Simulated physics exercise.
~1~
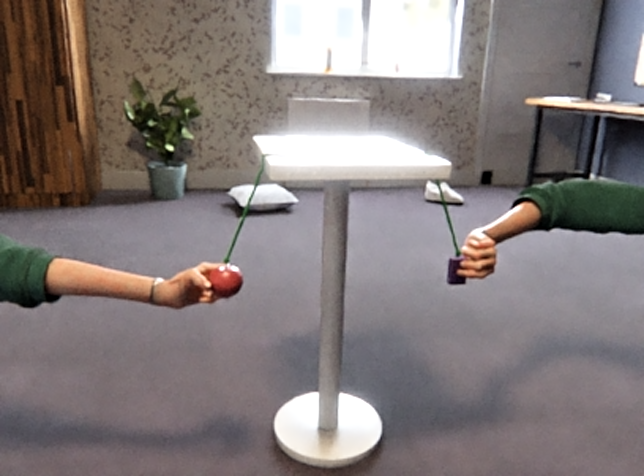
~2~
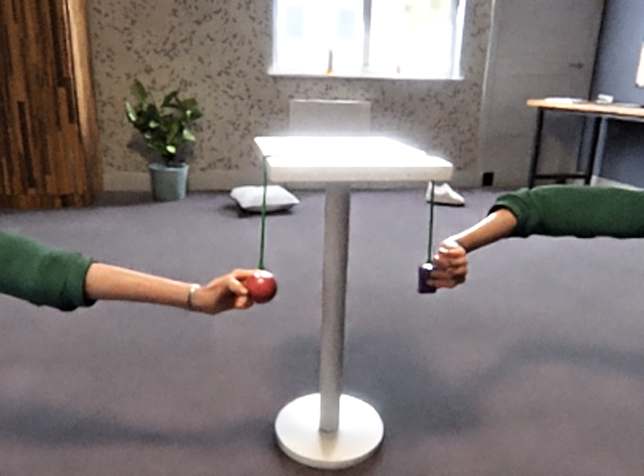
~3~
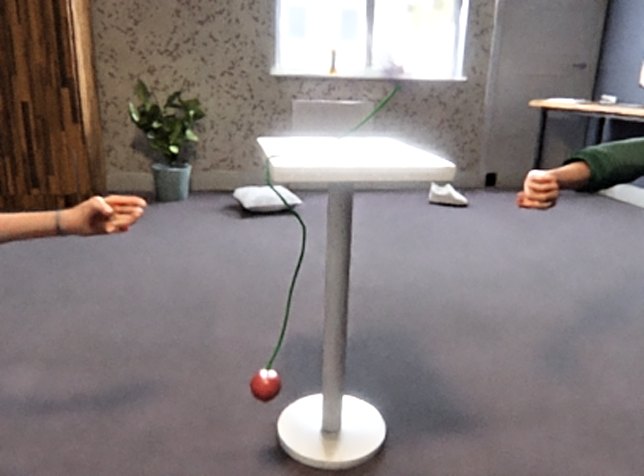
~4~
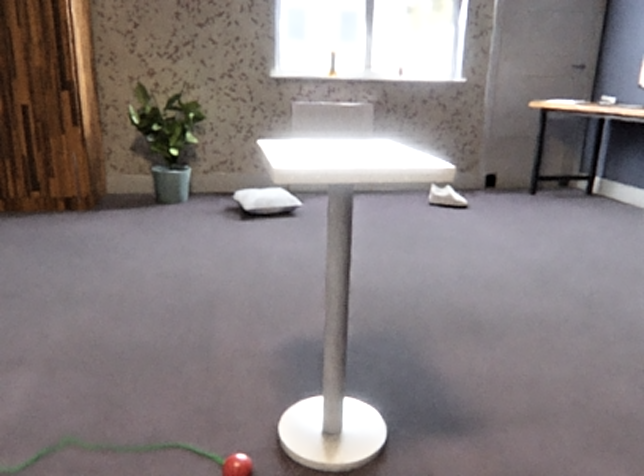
A red apple dropped on the left once two hands let go of it and a small dark box, strung together over a white stand; the green string slid over the top, and the apple ended on the floor with the string trailing left.
